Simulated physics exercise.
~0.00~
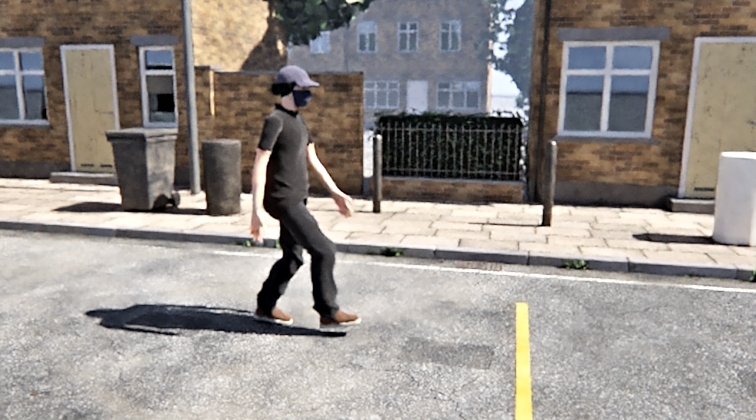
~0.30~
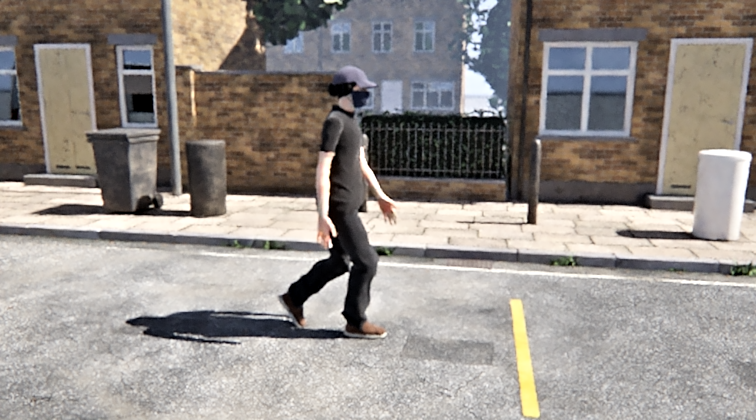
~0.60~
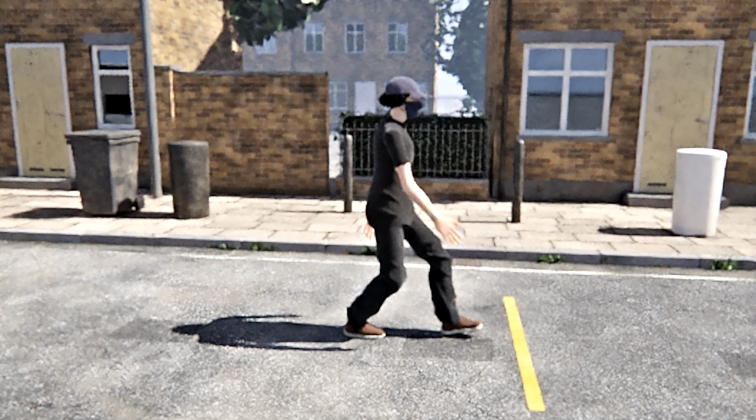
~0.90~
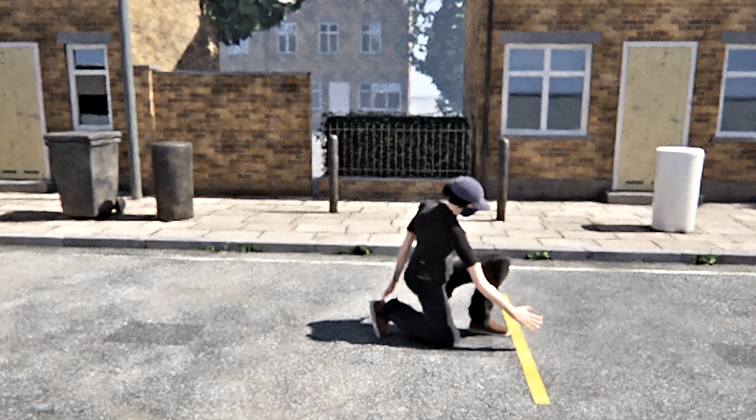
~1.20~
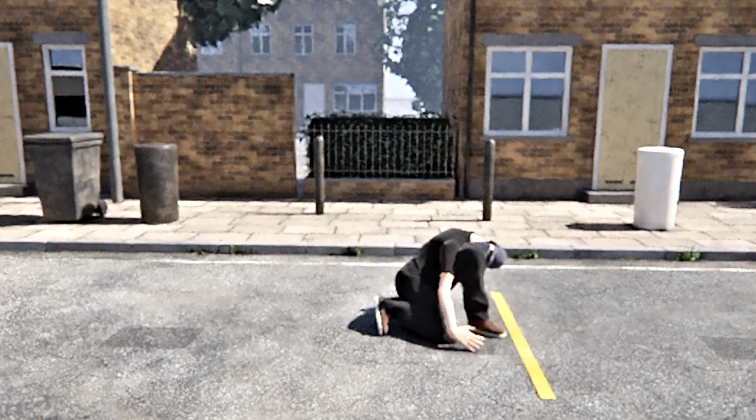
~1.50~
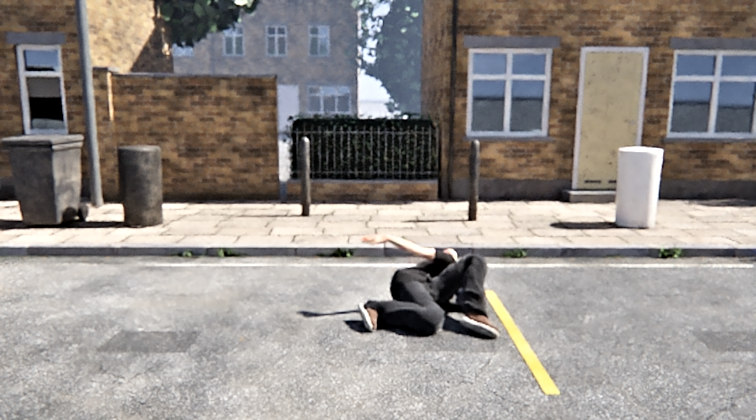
A person in a dark cap and black clothes walked right along a street toward a yellow strip, dropped to their knees, folded forward with hands low, then slumped onto the road, ending with their head short of the strip.
